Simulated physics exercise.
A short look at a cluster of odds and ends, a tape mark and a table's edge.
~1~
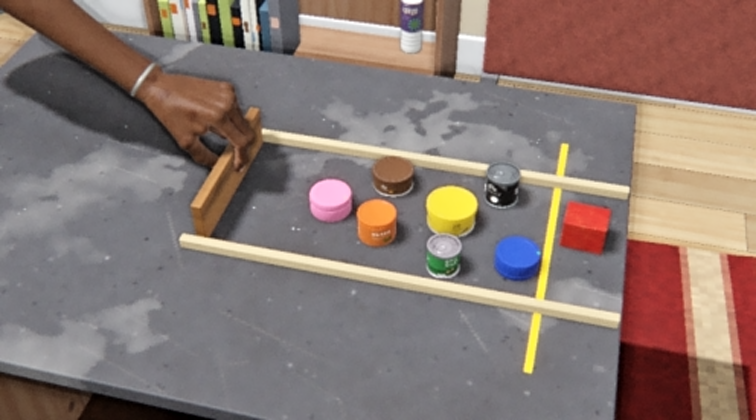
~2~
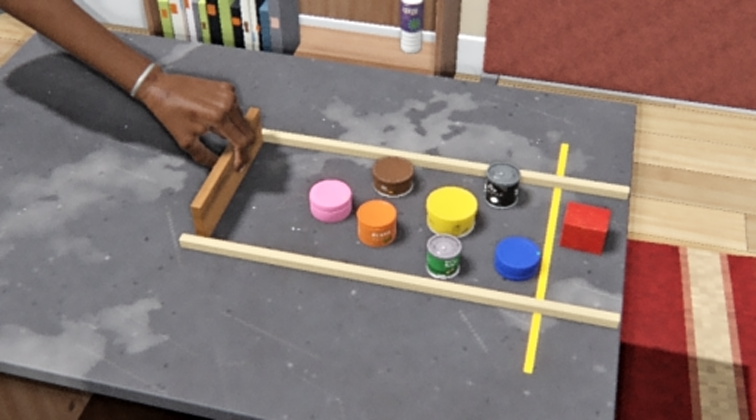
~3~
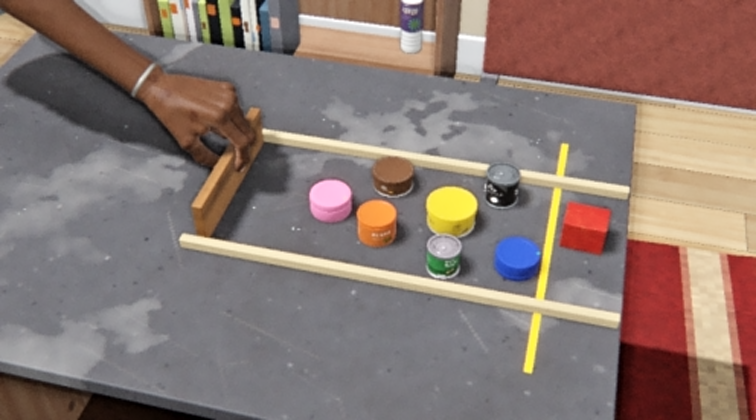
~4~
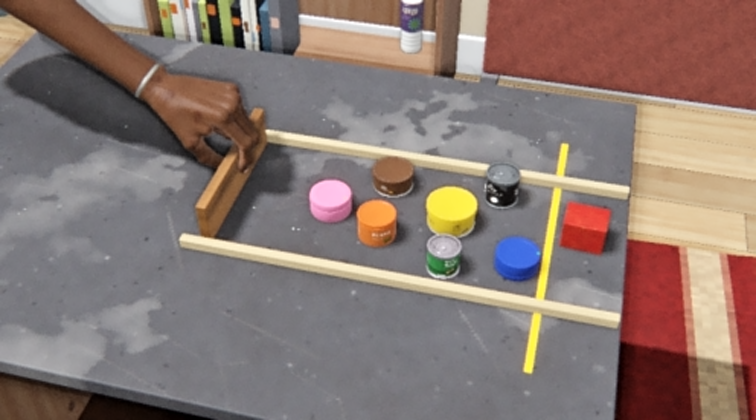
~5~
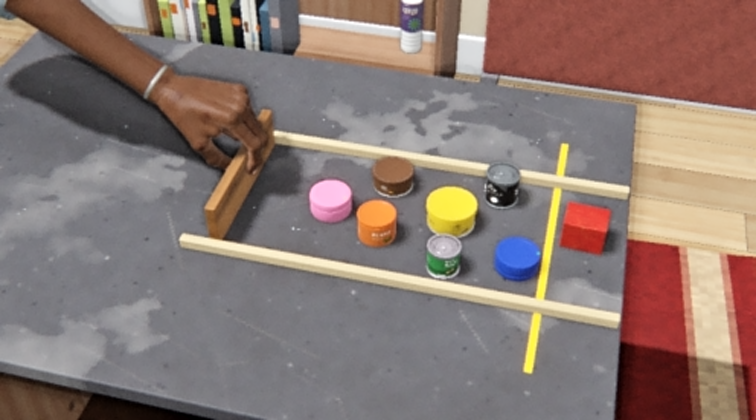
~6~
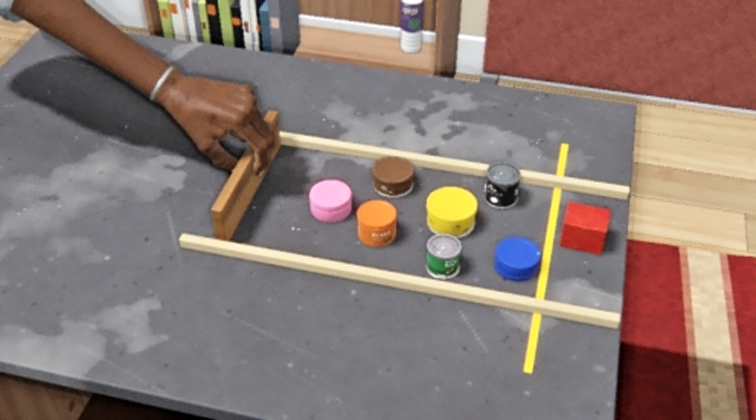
At the start, a hand holds a wooden board upright at the left end of two pale strips, with seven small pots, tins and lids between them and a red block beyond a yellow tape line. The hand stays still briefly, then slides the board slightly right, while the objects remain unmoved.
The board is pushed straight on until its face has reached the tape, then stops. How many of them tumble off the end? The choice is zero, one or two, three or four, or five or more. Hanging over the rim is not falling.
As it turns out, the number that fall off is one or two.
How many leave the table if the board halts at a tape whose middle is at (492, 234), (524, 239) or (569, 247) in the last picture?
Try by try, 0, 1 and 3.
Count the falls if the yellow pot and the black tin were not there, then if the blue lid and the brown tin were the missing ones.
0 in the first case, 1 in the second.
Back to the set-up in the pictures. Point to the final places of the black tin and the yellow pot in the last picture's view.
Near (614, 197) and (615, 228).
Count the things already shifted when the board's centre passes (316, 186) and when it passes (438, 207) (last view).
The counts are 1 and 6.
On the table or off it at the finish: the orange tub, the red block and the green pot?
The orange tub holds on; the red block comes down; the green pot remains up.
Soon after, none off yet; red block at rest near (585, 228); blue lid at rest near (517, 259); black tin at rest near (502, 186).
In the end, the number that fall off is one or two; gone, red block.
